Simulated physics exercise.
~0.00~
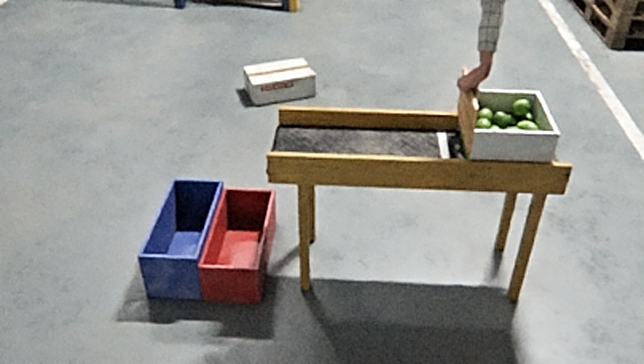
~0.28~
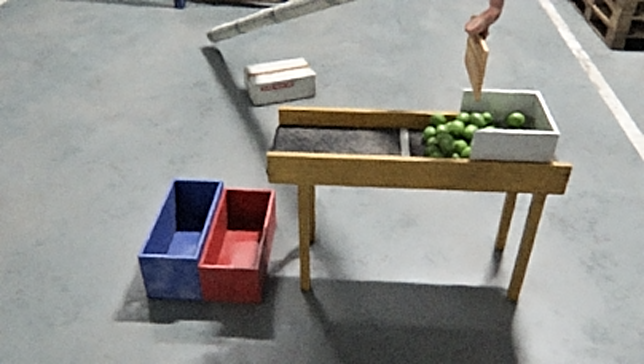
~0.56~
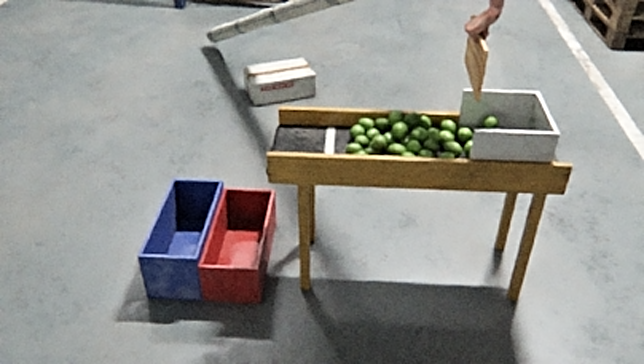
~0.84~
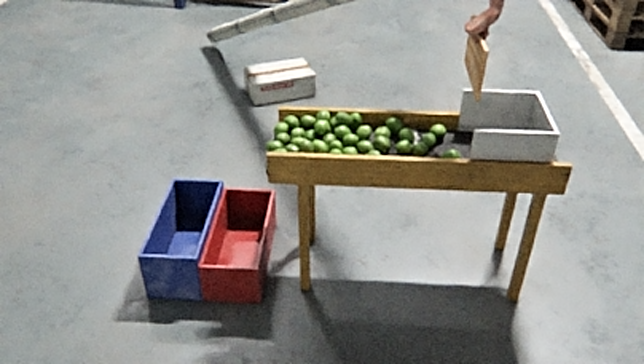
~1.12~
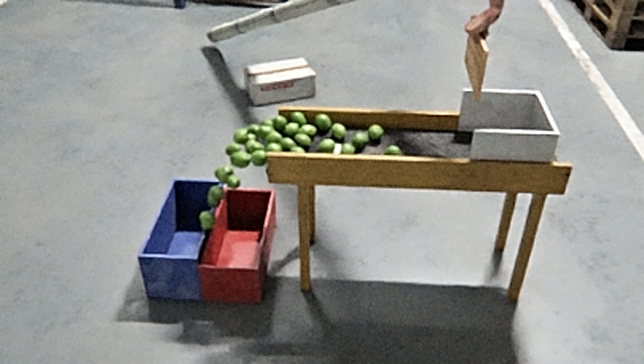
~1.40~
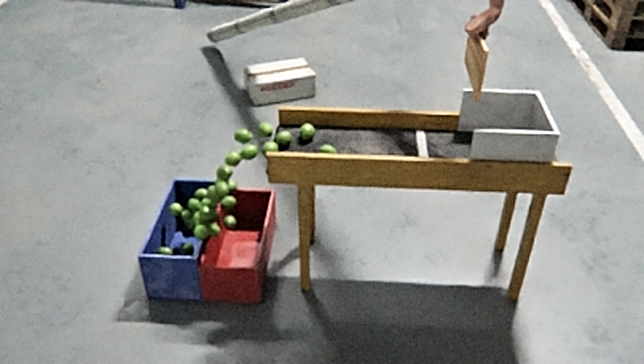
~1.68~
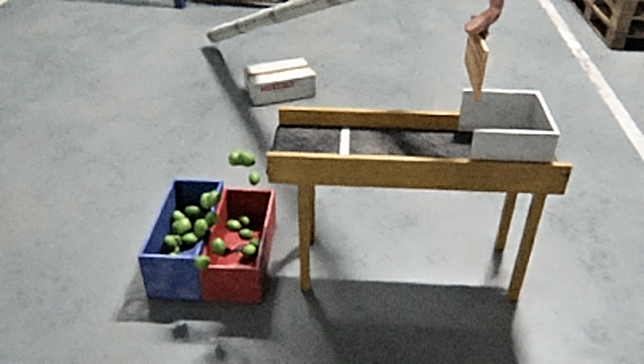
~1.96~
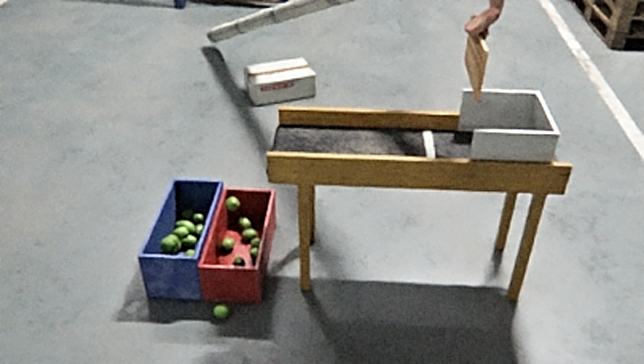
The video shows a hand lifting a wooden gate from a white pen of green limes, which ride left along a belt on a wooden stand. They spill off the end and land in a blue tub and a red bin, with at least one lime ending on the floor.
